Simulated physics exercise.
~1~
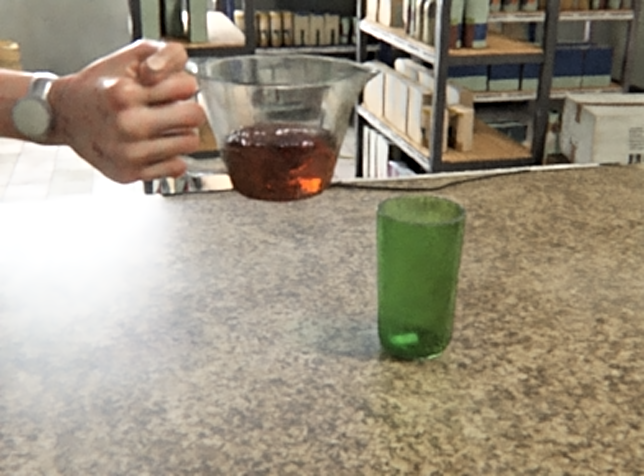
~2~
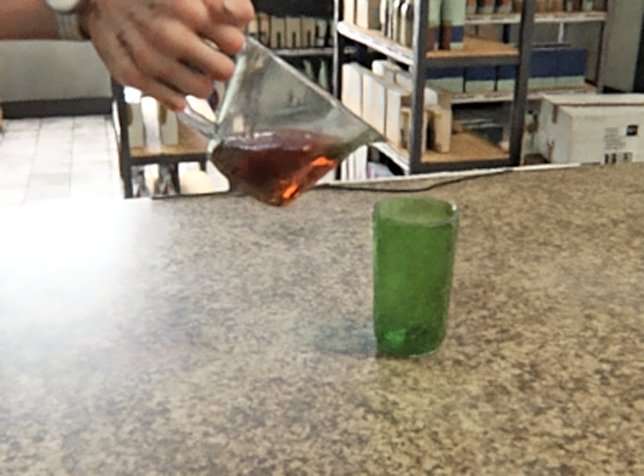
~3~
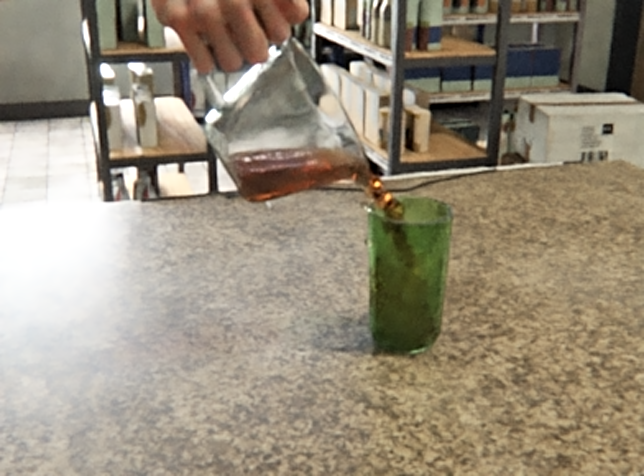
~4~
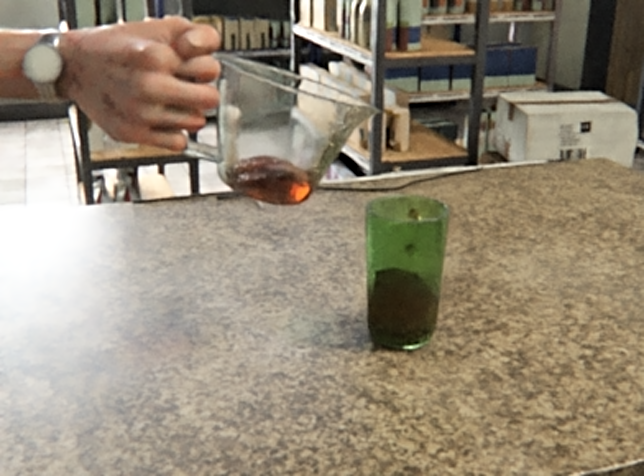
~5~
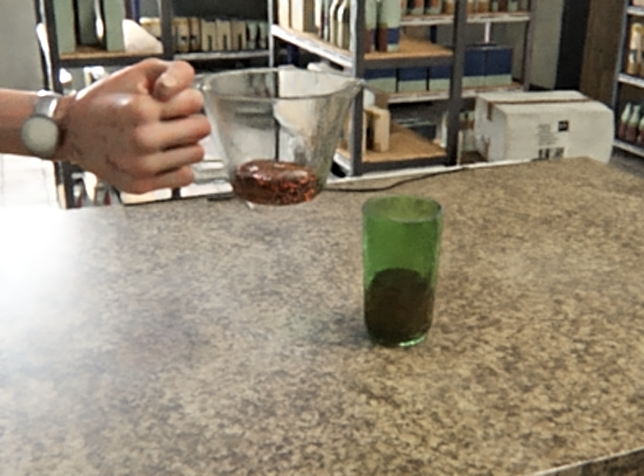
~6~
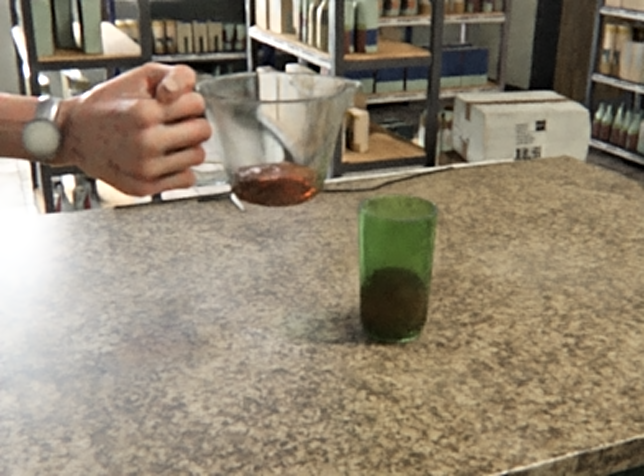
A hand tipping a glass jug of reddish-brown tea into a green glass, then levelling it, leaving both vessels partly filled.
